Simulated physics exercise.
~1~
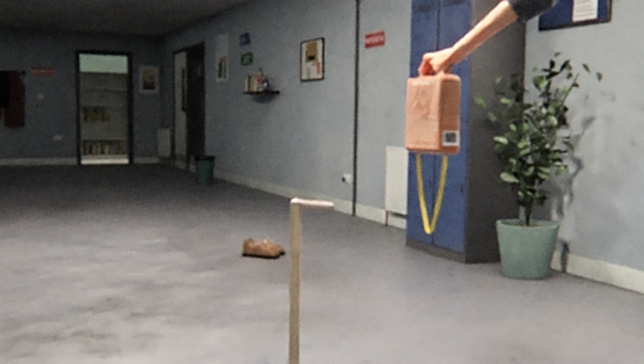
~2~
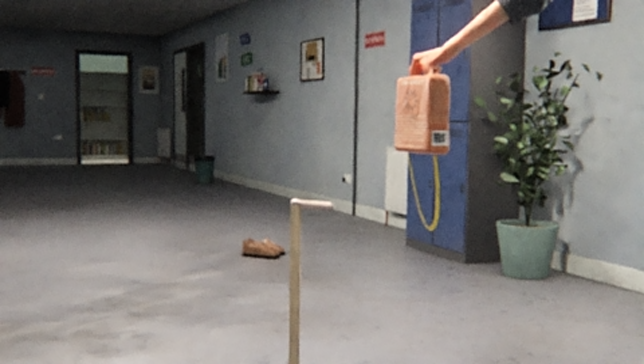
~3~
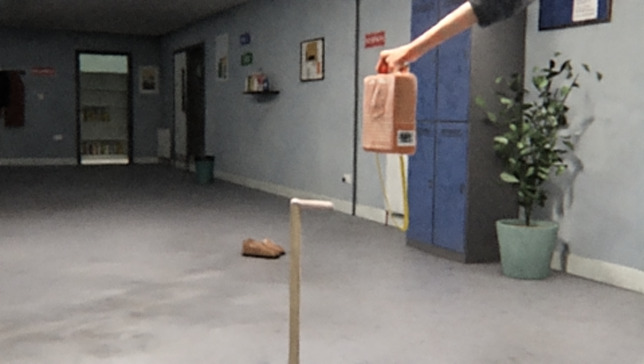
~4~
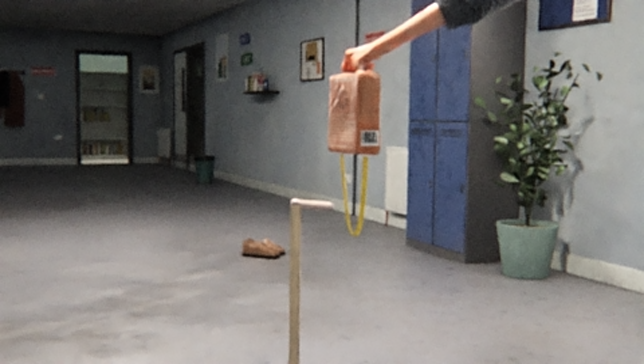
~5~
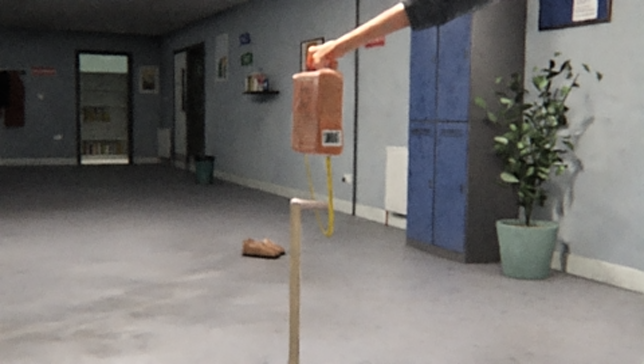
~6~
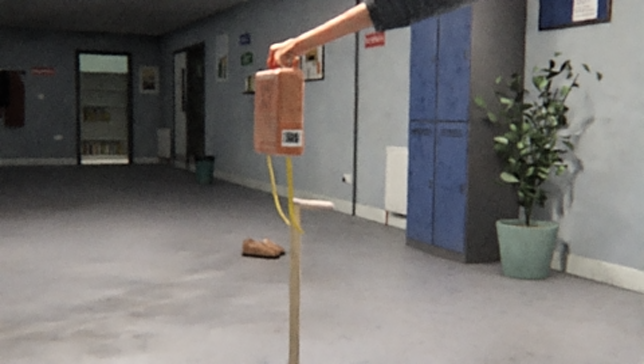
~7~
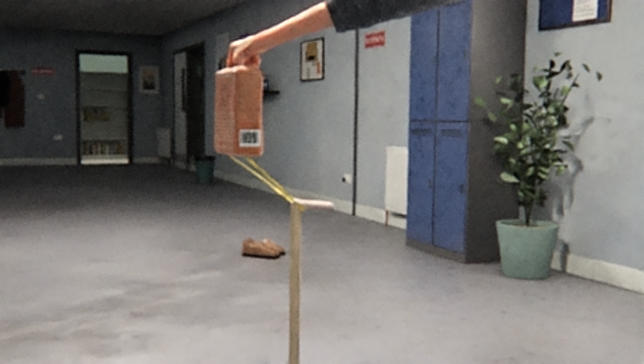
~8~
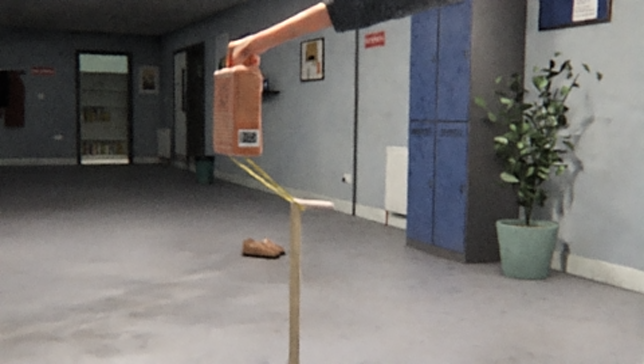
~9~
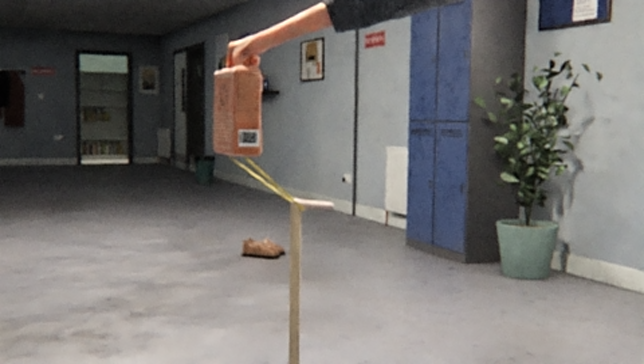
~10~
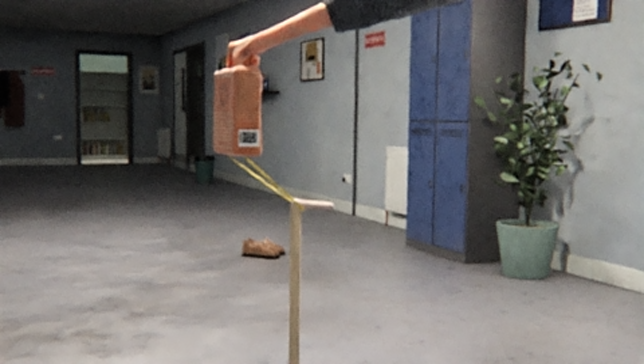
The clip opens in a grey room with blue lockers and a potted plant, where a hand reaching in from the right holds an orange bag upright by its top, a yellow loop hanging beneath it. The hand carries the bag steadily left toward a short post with a small bar at its top. As the bag passes over the post, the low loop meets it. The bag moves a little farther left and the loop pulls slantwise and tight. The hand stops, leaving the bag past the post, still held up but snagged by its loop.
